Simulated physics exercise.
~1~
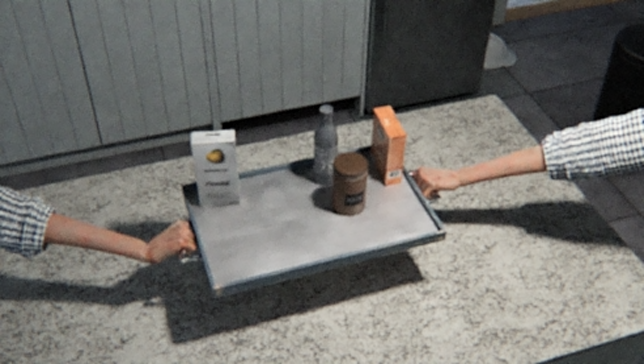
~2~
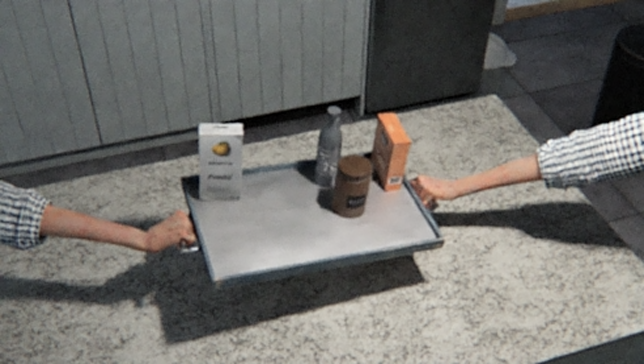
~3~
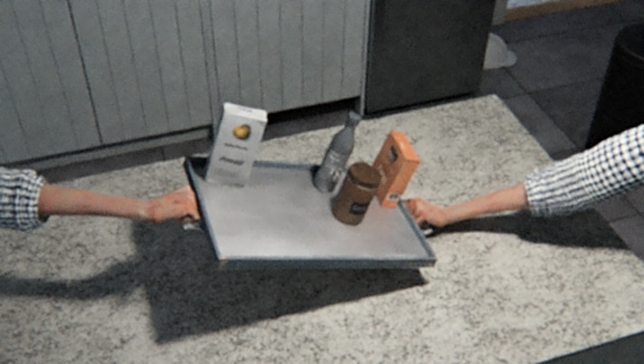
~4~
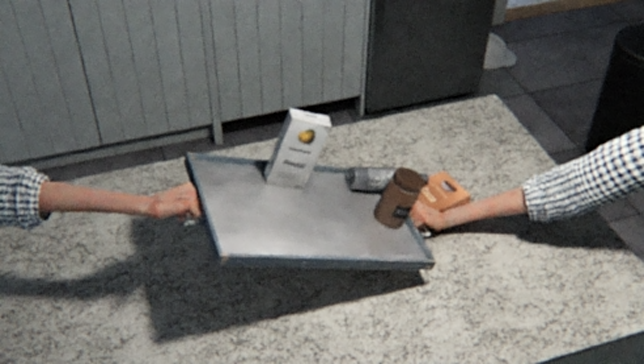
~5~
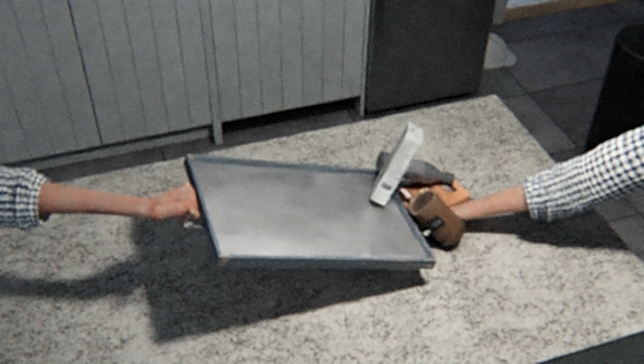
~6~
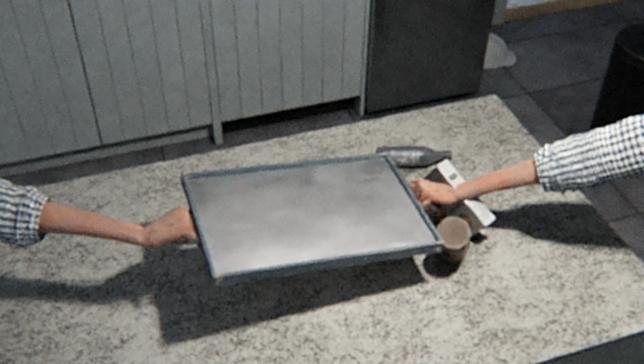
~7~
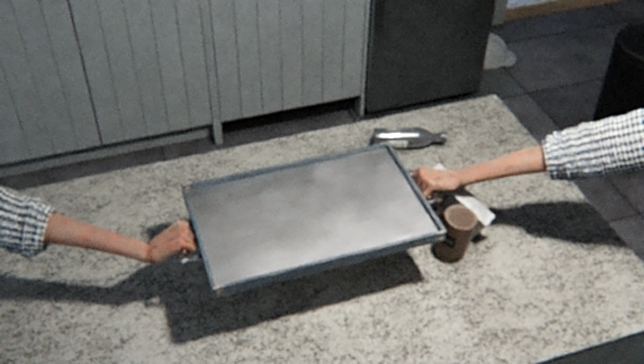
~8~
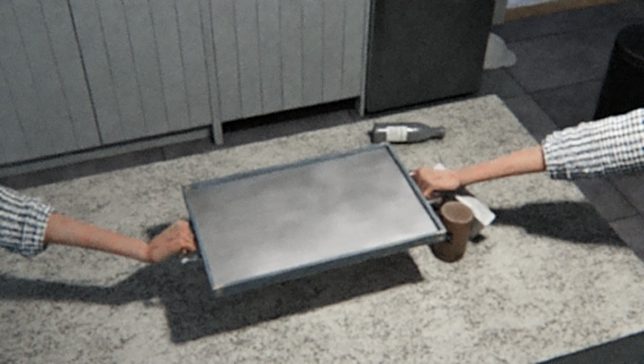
On a speckled countertop, two hands tilt a metal tray rightward, spilling packets, bottle and jar, then level it empty above them.
